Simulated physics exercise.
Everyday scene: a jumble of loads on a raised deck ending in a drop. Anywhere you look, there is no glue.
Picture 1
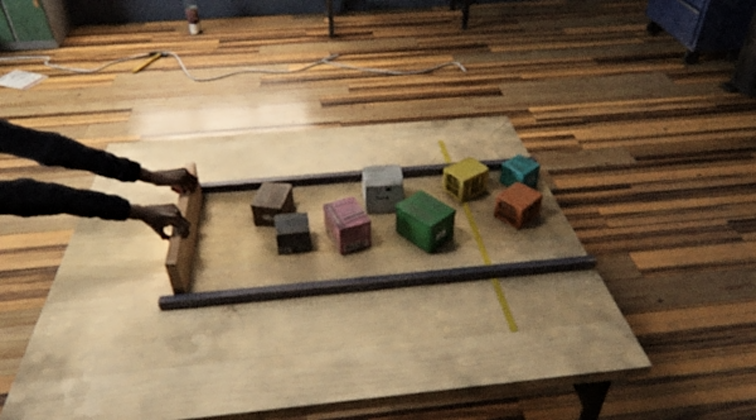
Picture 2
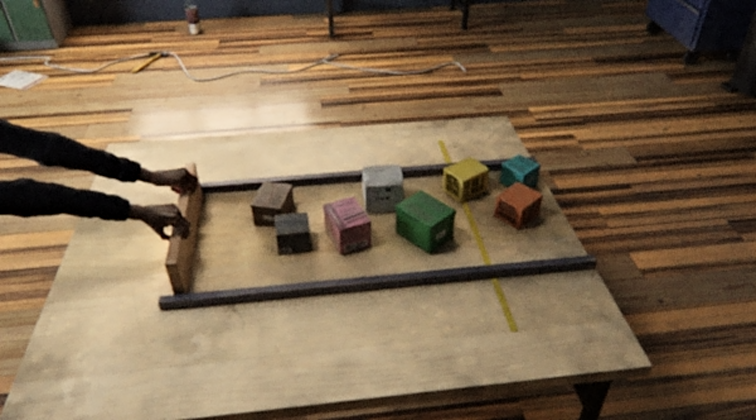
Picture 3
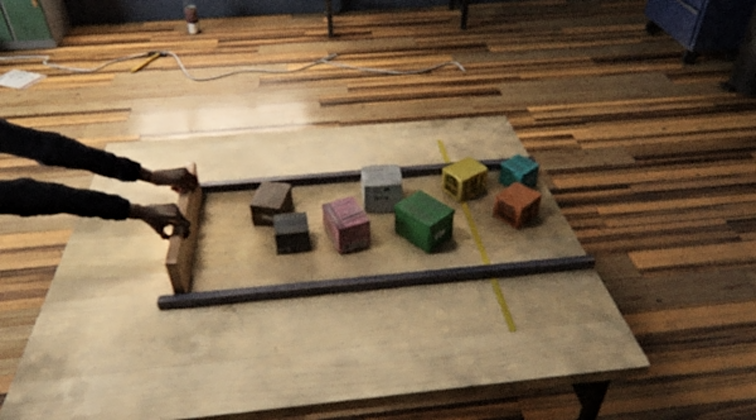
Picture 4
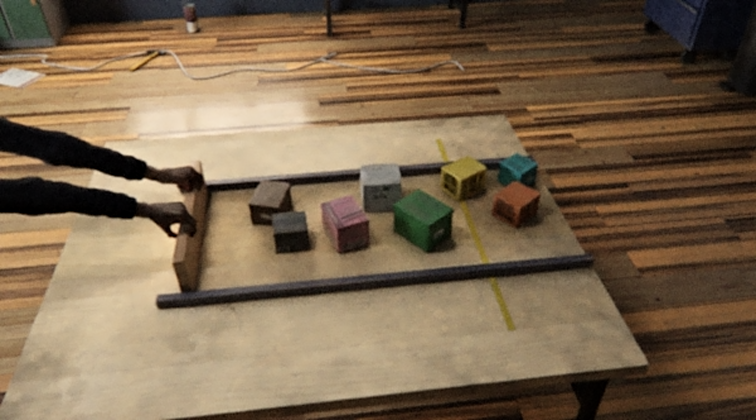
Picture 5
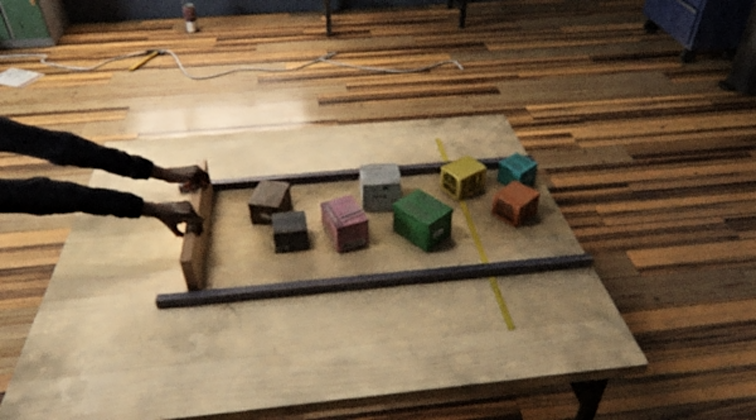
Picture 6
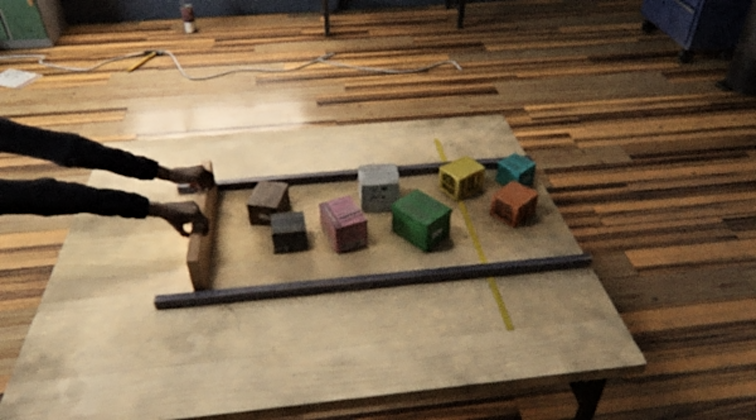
Two hands slid a wooden plank slightly to the right between two dark rails on a tabletop, while the eight colourful boxes scattered ahead of it, some near a yellow tape line, stayed put.
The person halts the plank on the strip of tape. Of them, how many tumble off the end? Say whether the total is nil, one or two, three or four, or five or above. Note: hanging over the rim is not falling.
The total is one or two.
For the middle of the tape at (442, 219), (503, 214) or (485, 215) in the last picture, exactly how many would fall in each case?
So, reaching the ground: 1, then 4, then 4.
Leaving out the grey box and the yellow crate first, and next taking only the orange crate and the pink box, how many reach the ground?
Try 1: 0; try 2: 1.
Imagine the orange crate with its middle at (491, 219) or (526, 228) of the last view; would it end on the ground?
First place: It goes off; second place: It goes off.
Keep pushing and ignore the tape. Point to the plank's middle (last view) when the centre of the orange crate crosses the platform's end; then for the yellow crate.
At (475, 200) for the orange crate; at (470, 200) for the yellow crate.
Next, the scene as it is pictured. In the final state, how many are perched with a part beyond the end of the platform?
Overhang count: 3.
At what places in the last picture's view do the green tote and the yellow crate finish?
The green tote ends at (562, 223) and the yellow crate at (539, 174).
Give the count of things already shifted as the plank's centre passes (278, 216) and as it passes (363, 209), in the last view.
Moved so far: 2, then 5.
Early on, none off yet; turquoise tote at rest near (516, 173); orange crate at rest near (514, 204); yellow crate at rest near (462, 178).
A while later, none off yet; turquoise tote at rest near (516, 173); orange crate at rest near (514, 204); yellow crate travelled a little near (467, 178).
Finally, the number that fall off is one or two; lost, turquoise tote.
